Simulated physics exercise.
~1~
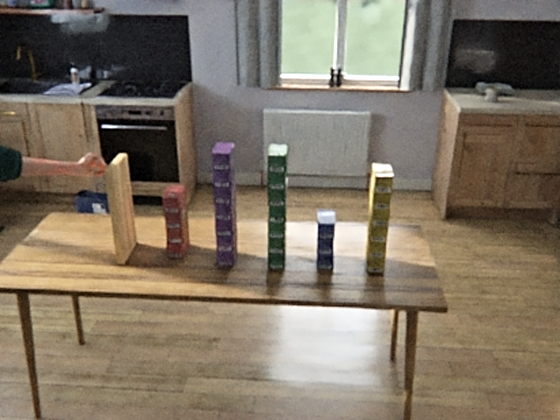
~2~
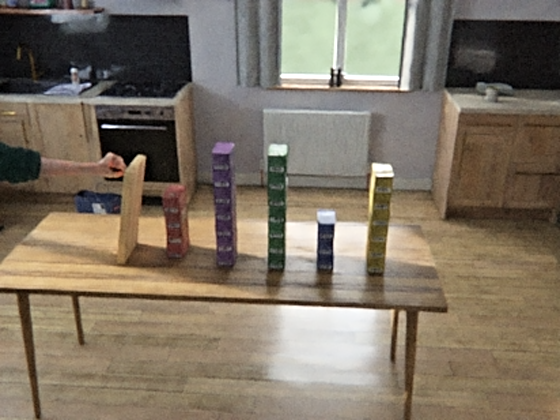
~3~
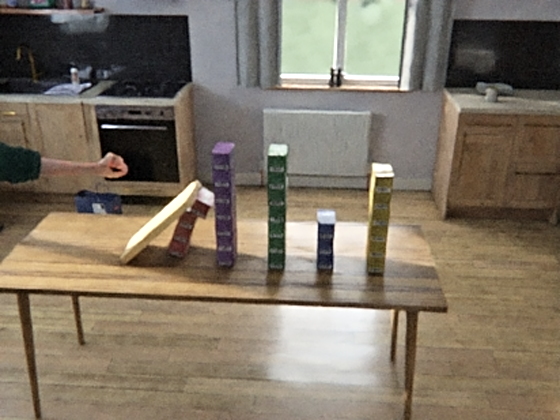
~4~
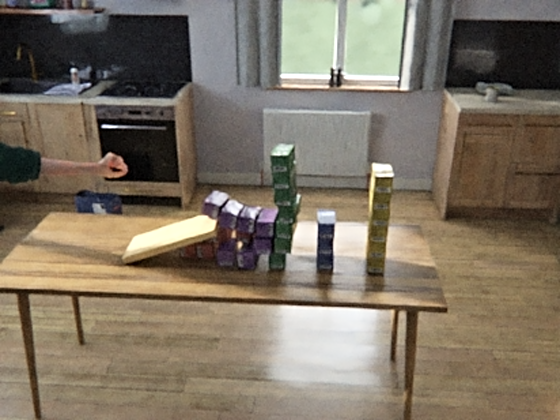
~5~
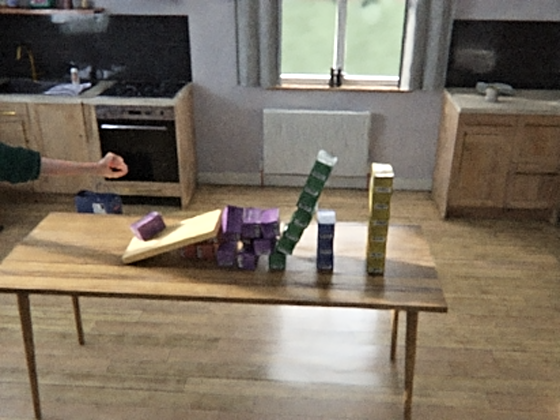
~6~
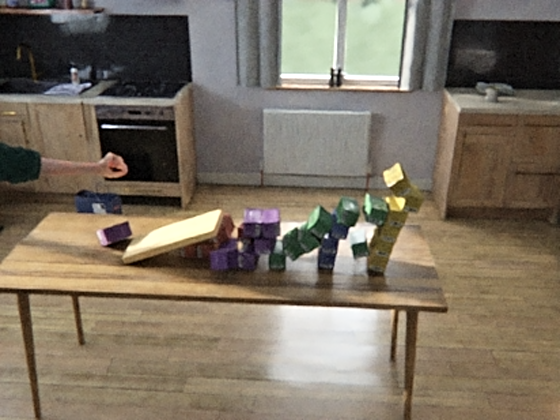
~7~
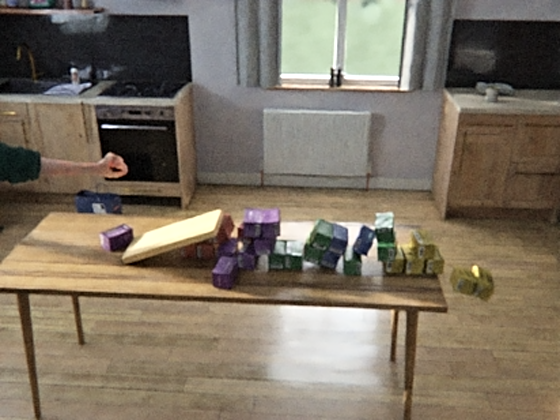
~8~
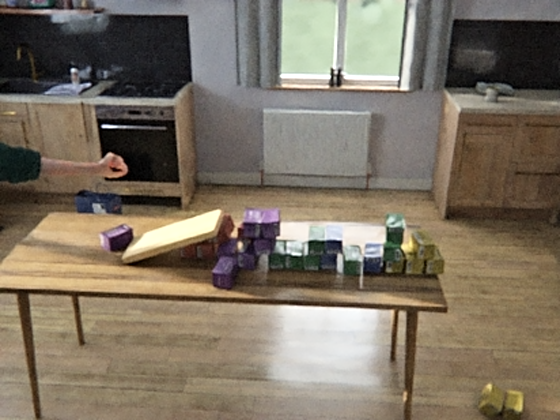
Five coloured stacks of small packets, red, purple, green, blue and yellow, stand in a row on a wooden table in a kitchen, seen from the front and slightly above. At the left, a hand pushes the top of a pale upright board, then stays back as it tips right onto the short red stack. The red stack topples into the tall purple one, which crumples into a heap, one packet landing left of the board. The green stack leans and falls across the blue onto the yellow, which collapses rightward. The board rests slanted beside scattered packets, with two yellow ones on the floor.
